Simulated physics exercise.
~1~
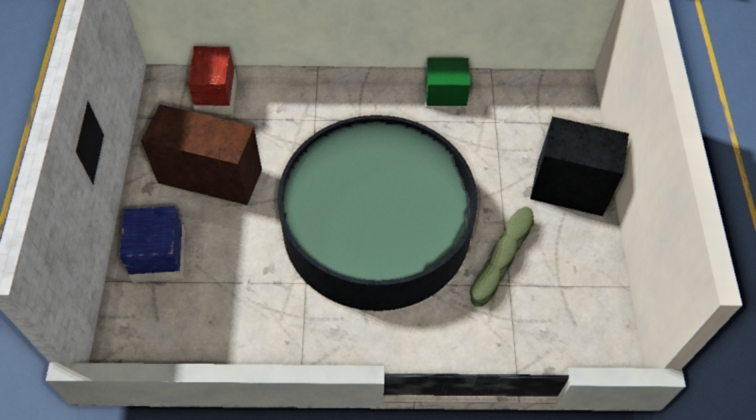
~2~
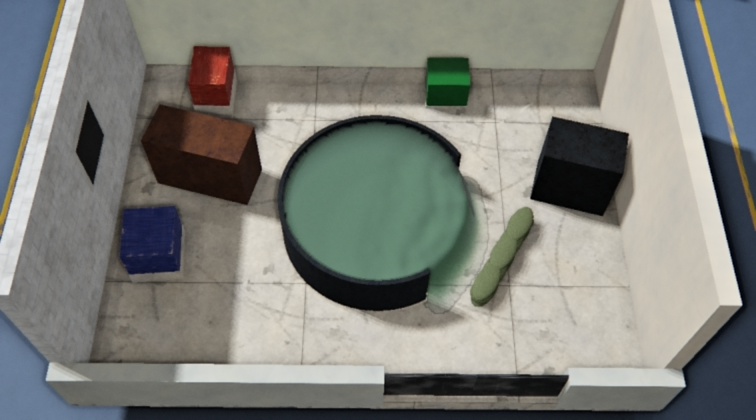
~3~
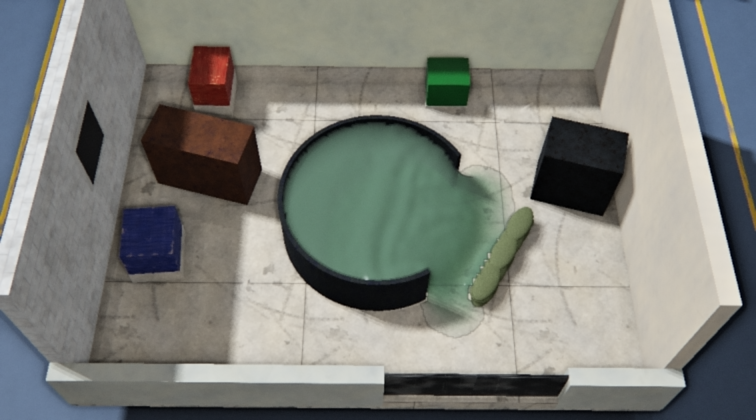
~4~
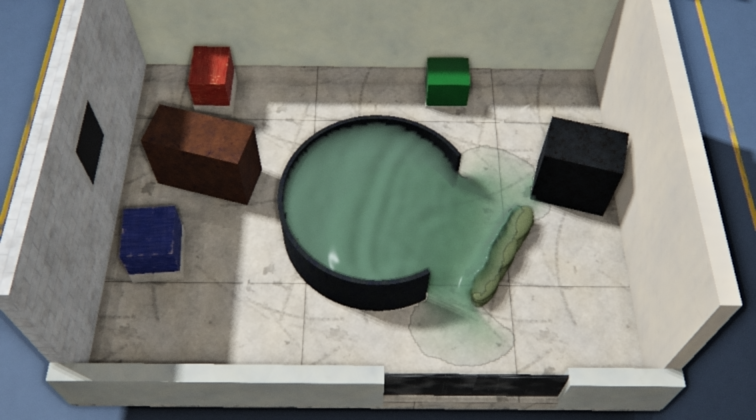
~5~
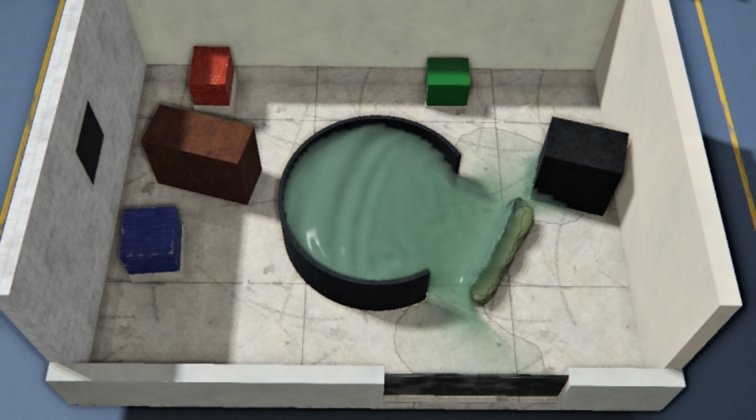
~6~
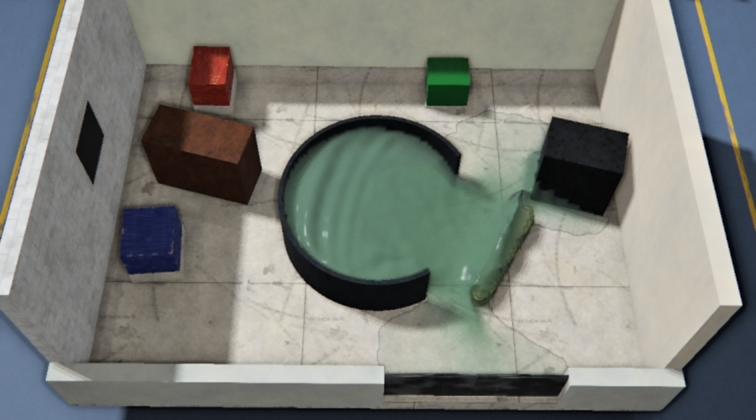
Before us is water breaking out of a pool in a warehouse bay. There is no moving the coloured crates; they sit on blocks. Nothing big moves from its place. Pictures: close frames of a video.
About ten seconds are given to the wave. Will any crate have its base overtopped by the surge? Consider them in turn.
Each in turn: The red crate is spared, the blue crate is spared, the green crate is overtopped.
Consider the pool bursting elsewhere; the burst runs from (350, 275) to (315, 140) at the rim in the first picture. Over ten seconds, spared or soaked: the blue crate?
I'd bet blue is doused.
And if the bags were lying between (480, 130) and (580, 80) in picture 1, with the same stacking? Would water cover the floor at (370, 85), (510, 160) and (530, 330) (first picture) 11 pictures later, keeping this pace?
One after the other: No water, flooded, under water.
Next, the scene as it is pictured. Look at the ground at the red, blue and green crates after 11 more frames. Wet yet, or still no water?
At red: Stays dry; at blue: Stays dry; at green: Gets wet.
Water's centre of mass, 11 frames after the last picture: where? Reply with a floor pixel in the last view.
Centre of the water: Near (452, 232).
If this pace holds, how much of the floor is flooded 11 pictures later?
About 45 percent.
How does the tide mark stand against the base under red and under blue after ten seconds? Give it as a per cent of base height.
I'd say 60 per cent for the first one and 70 per cent for the second.
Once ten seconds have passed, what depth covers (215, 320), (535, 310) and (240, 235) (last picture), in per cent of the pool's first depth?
About 16, 14 and 8 percent, in that order.
A moment on, water covers 35 % of the floor; the red crate not reached, the blue crate not reached, the green crate water round its plinth.
Next, water covers 45 % of the floor; the red crate not reached, the blue crate not reached, the green crate water round its plinth.
Then, water covers 75 % of the floor; the red crate water round its plinth, the blue crate water round its plinth, the green crate water round its plinth.
Later, water covers 95 % of the floor; the red crate water round its plinth, the blue crate water round its plinth, the green crate water round its plinth.
In the end, water covers 100 % of the floor; the red crate stayed above the water, the blue crate stayed above the water, the green crate was topped.
